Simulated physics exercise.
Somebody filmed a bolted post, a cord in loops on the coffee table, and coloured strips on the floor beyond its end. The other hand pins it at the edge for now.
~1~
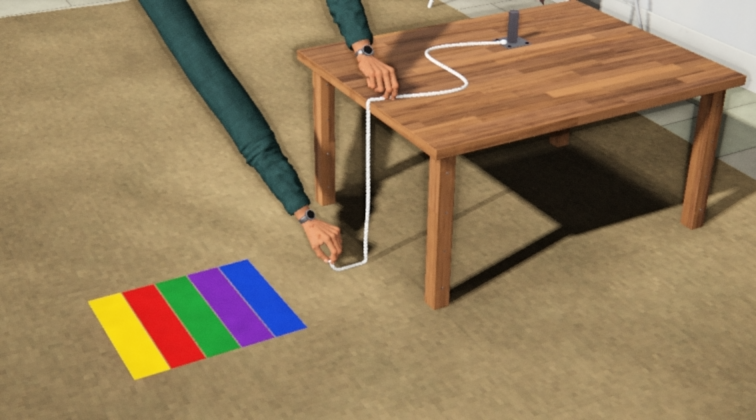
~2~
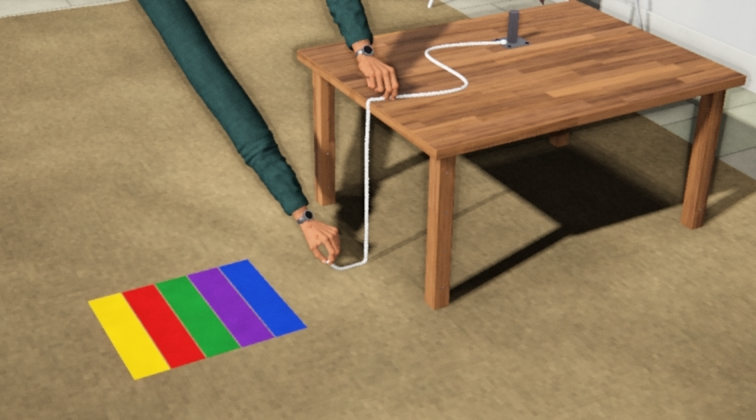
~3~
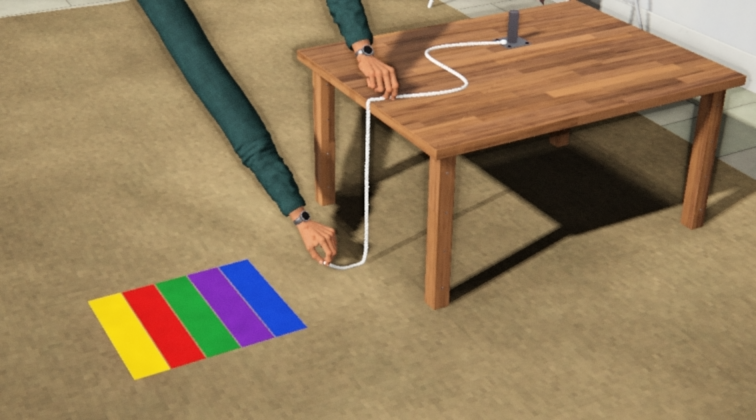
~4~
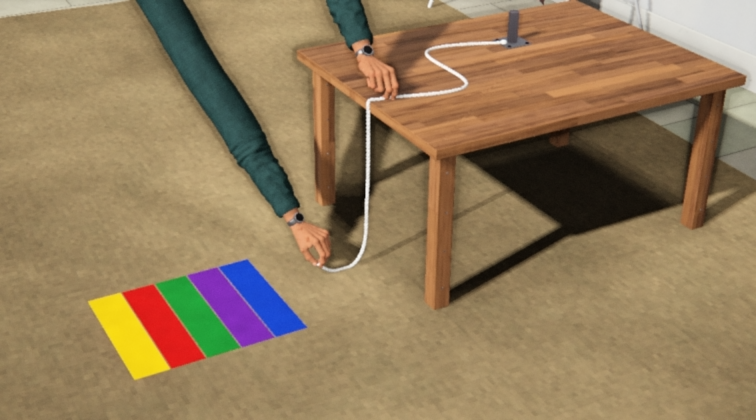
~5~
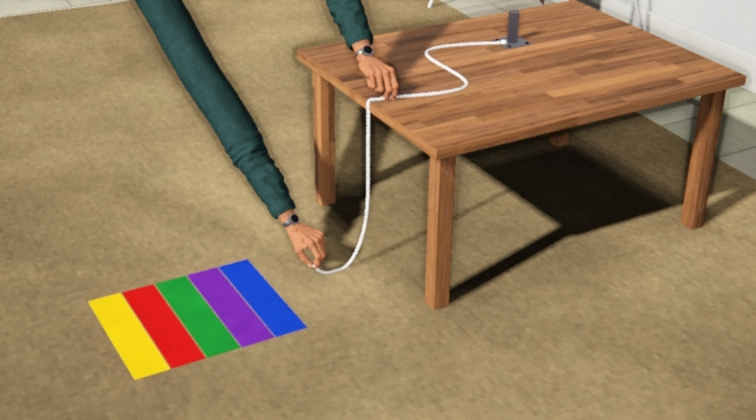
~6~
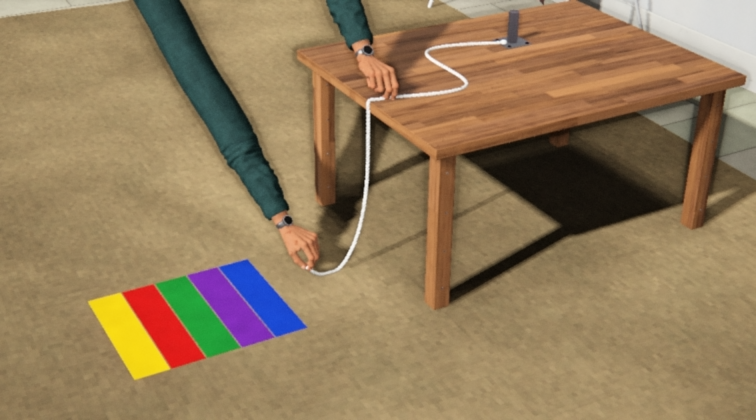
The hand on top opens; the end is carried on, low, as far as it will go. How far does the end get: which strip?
It halts on the yellow strip.
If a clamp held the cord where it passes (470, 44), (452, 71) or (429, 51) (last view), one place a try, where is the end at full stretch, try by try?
The places are (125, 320), (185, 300) and (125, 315).
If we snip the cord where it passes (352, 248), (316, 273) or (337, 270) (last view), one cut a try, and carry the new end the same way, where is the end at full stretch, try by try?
In that order: (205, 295), (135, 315) and (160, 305).
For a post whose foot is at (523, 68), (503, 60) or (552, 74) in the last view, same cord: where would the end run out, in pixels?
About (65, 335), (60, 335) and (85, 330).
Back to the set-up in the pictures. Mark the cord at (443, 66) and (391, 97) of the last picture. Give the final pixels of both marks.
Near (416, 75) and (314, 144).
Early on, end near (170, 305); over red.
Midway, end near (136, 315); over yellow.
At the end of the slack, end near (117, 320); over yellow. Over yellow.
